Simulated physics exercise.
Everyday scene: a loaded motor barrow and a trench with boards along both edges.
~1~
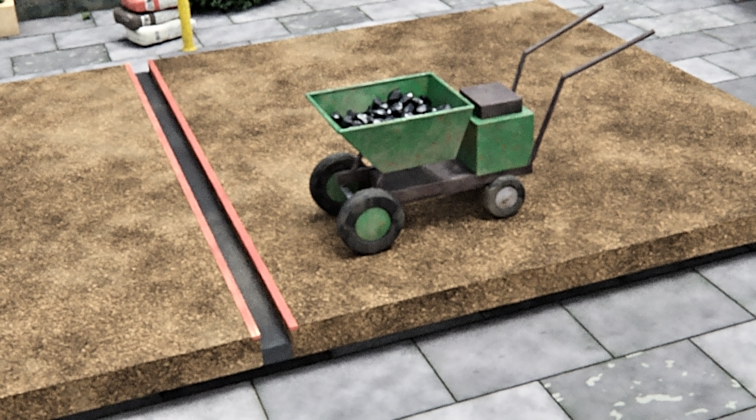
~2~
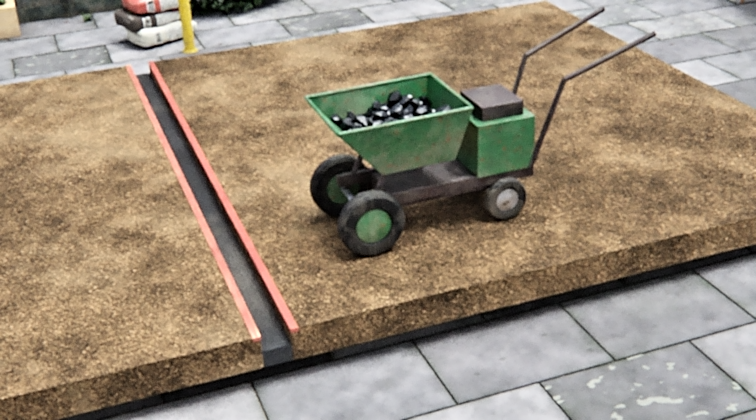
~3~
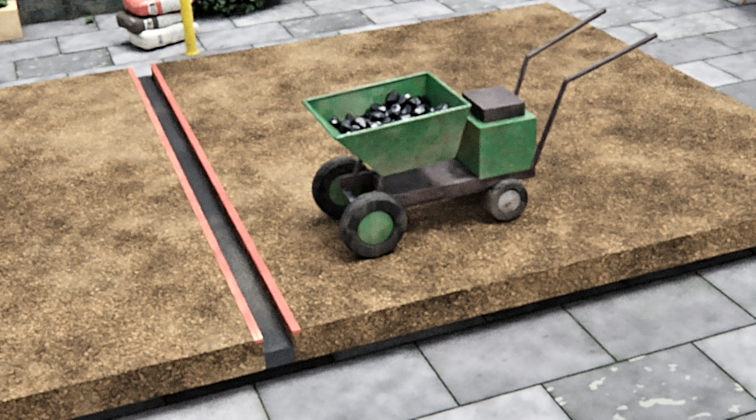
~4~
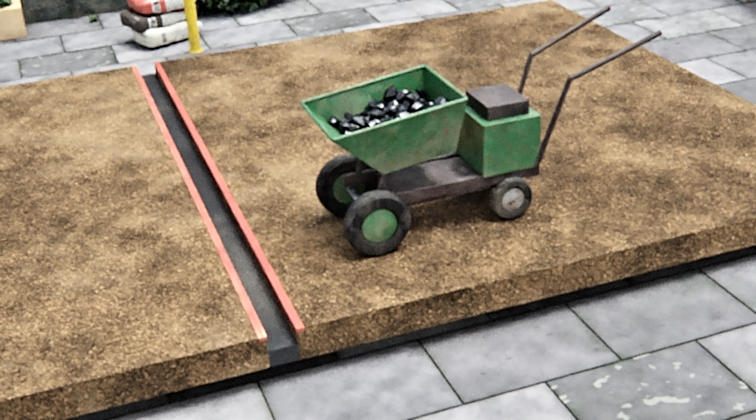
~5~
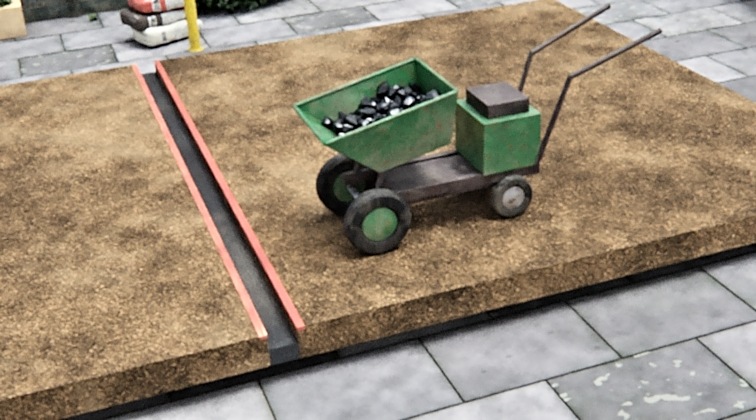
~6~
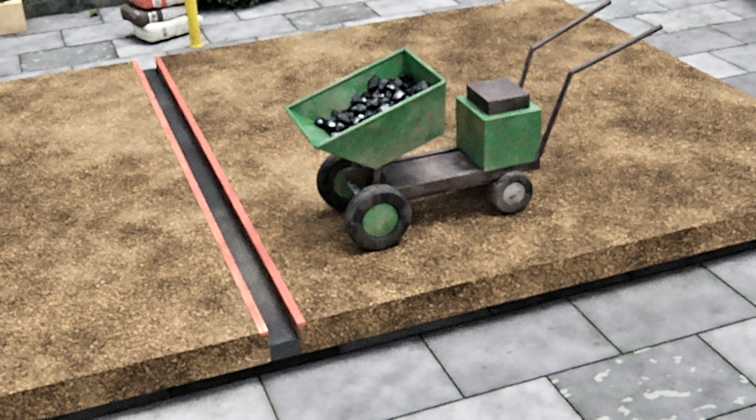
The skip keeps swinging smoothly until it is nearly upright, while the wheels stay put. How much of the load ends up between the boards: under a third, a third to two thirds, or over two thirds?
A third to two thirds.
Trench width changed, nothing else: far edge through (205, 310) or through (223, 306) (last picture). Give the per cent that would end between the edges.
90 and 80 percent.
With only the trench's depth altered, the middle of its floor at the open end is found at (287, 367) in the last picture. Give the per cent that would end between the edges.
Something like 70 %.
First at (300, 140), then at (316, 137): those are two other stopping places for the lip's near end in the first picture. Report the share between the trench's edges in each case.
10 % and 30 %.
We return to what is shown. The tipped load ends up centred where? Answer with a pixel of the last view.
Close to (239, 252) in the last view.
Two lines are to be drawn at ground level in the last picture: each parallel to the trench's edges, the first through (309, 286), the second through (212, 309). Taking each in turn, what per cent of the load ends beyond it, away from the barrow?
The first gives 100 %, the second 10 %.
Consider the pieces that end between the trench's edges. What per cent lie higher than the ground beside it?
Roughly 50 %.
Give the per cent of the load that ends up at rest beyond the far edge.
35 %.
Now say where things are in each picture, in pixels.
The first picture shows lip of the skip (339, 132), level; top of the load (405, 115), lumps of coal; first edge of the trench (277, 295); far edge (241, 303), the trench under half as wide as the skip, and about half as deep as wide.
The second picture shows lip of the skip (338, 135), level; top of the load (404, 116).
The third picture shows lip of the skip (336, 139), tipped barely; top of the load (410, 123).
The fourth picture shows lip of the skip (333, 141), tipped a little; top of the load (422, 114).
The fifth picture shows lip of the skip (325, 144), tipped a little; top of the load (405, 112).
The sixth picture shows lip of the skip (316, 147), tipped clearly; top of the load (402, 93); first edge of the trench (284, 291); far edge (248, 300).
Just after the last frame, skip tipped steeply; every one in the skip.
A moment on, skip tipped steeply; the larger part in the skip; just a few short of the trench; about a tenth in or heaped over the trench; just a few beyond it; just a few falling.
Further on, skip tipped right over; roughly a quarter in the skip; about a tenth short of the trench; roughly half in or heaped over the trench; roughly a third beyond it.
When it is over, skip tipped right over; about a tenth in the skip; about a tenth short of the trench; roughly half in or heaped over the trench; roughly a third beyond it.
